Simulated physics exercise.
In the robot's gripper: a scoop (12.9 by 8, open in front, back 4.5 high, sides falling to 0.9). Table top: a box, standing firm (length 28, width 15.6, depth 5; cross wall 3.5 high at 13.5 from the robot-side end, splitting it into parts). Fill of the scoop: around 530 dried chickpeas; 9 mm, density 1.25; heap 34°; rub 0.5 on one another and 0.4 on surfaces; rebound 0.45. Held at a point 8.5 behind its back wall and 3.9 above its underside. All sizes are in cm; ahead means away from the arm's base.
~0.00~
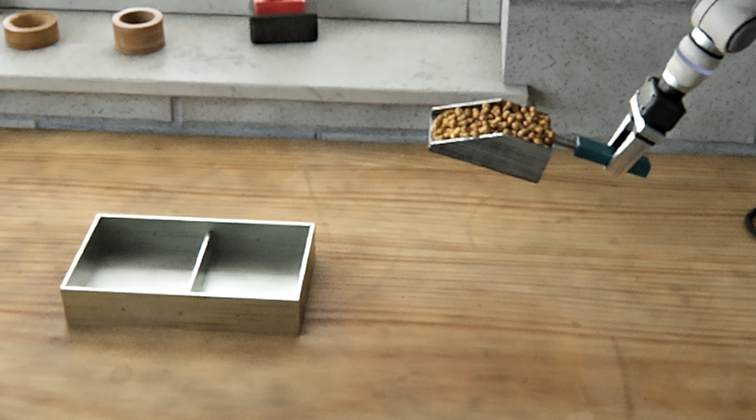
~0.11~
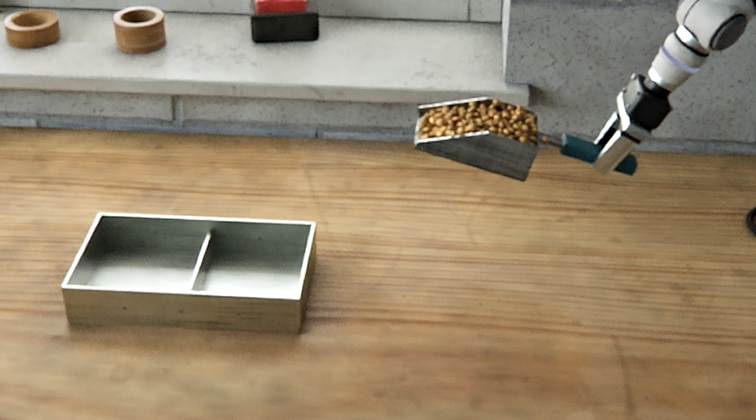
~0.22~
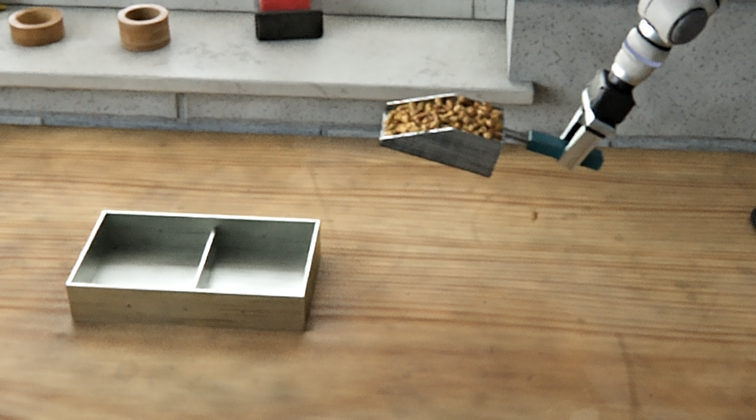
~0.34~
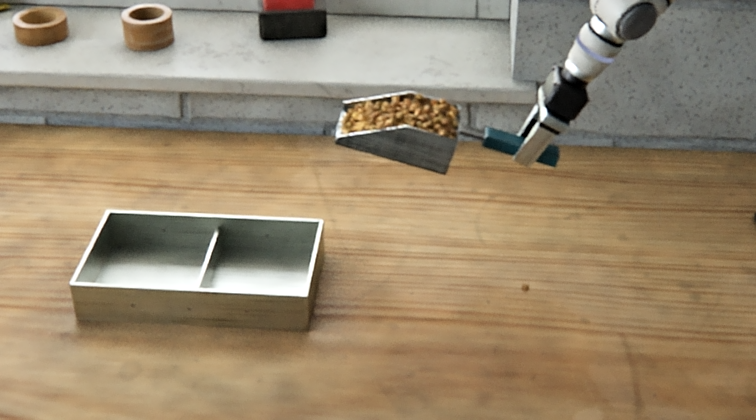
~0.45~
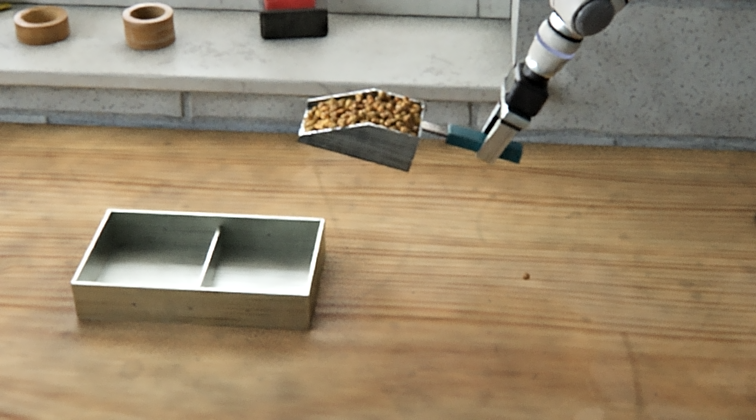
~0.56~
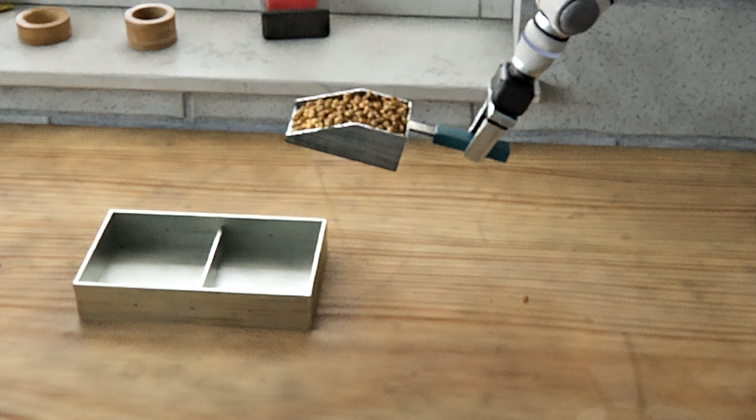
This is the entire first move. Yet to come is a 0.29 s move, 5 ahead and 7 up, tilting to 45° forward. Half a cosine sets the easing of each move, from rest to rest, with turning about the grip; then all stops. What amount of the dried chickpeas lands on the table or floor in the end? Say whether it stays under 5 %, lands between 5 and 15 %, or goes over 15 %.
It stays under 5 %.
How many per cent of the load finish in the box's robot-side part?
The share comes to around 100 per cent.
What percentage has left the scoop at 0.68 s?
Share out so far: Close to 0 %.
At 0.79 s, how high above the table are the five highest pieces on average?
Height: Some 22 cm.
After 0.68 s, tilted 6° forward, highest piece 25 above the table; 526 on the scoop, 1 on the table or floor.
After 0.79 s, tilted 39° forward, highest piece 21 above the table; 426 on the scoop, 38 in the robot-side part, 1 on the table or floor, 62 in flight or on a rim.
After 1.05 s, tilted 45° forward, highest piece 12 above the table; 501 in the robot-side part, 8 on the table or floor, 4 on the scoop, 14 in flight or on a rim.
After 2.10 s, tilted 45° forward, highest piece 3 above the table; 519 in the robot-side part, 8 on the table or floor.
In the end, 519 in the robot-side part, 8 on the table or floor. That is 2 % on the table or floor.
